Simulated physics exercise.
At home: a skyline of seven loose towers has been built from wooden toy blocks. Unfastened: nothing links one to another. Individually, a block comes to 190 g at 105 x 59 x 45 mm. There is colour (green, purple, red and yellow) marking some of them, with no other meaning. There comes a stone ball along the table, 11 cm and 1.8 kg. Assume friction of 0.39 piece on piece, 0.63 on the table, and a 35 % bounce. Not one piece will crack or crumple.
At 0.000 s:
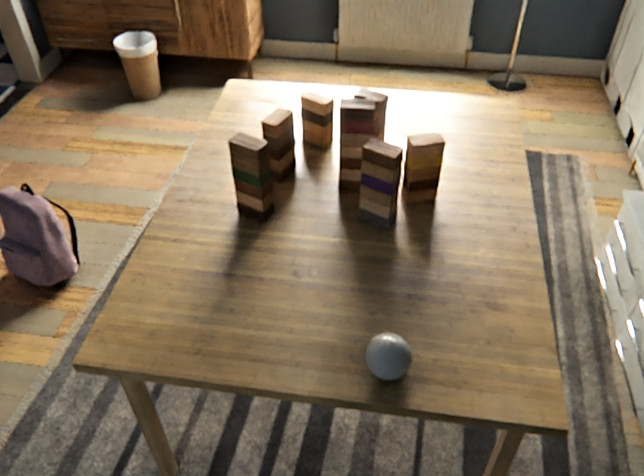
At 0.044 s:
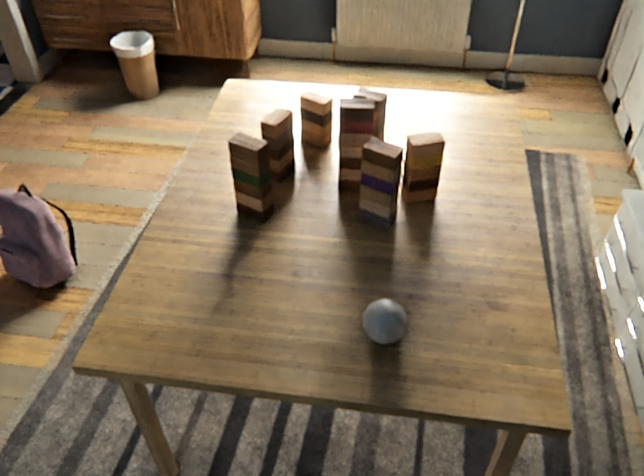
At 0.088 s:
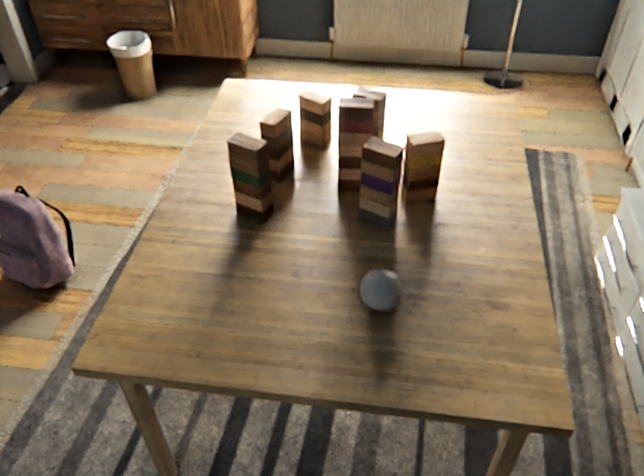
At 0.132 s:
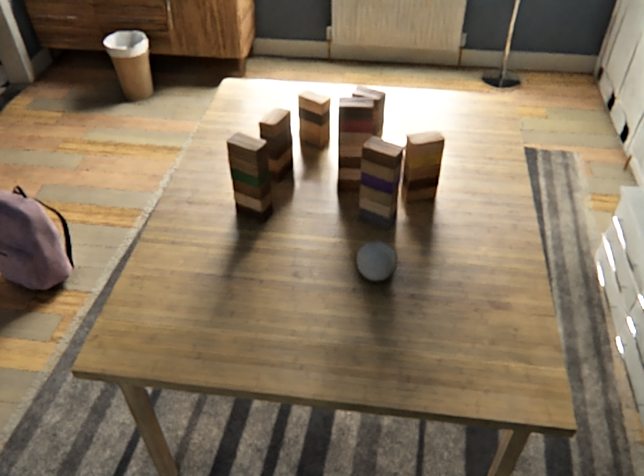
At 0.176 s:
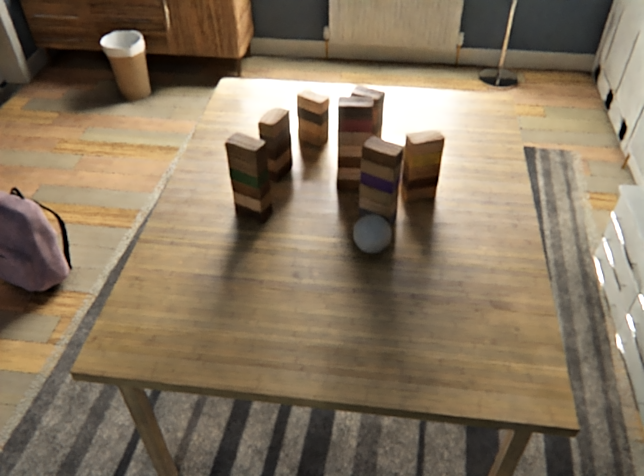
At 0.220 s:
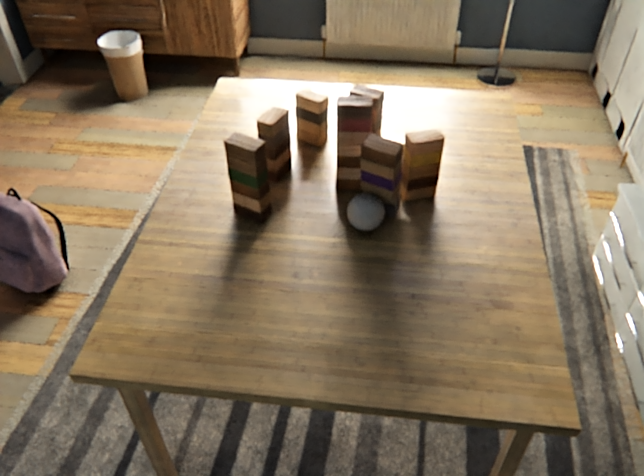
Wooden table holding a cluster of block towers, with a grey ball rolling away from the near edge and bumping the purple-banded tower.
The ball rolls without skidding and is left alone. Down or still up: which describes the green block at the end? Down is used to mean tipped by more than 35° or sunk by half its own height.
Still up.
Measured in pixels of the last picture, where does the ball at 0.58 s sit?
It should be near pixel (304, 146).
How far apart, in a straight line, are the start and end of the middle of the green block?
Some 0 centimetres.
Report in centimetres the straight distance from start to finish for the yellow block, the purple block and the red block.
The yellow one ends around 2 cm from its start, the purple one around 16 cm and the red one around 24 cm.
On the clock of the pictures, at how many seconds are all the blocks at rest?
At around 1.5 s.
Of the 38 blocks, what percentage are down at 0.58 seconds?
30 per cent by then.
By 0.38 s, ball still moving; 4 of the 38 blocks down; green block unmoved; purple block on its side.
By 0.58 s, ball still moving; 11 of the 38 blocks down; green block unmoved; purple block on its side.
When it is over (1.7 s), ball rolling away; 11 of the 38 blocks down; green block unmoved; purple block on its side; red block on its side. In pixels of the last frame, middles, green block near (248, 173), purple block near (384, 190).
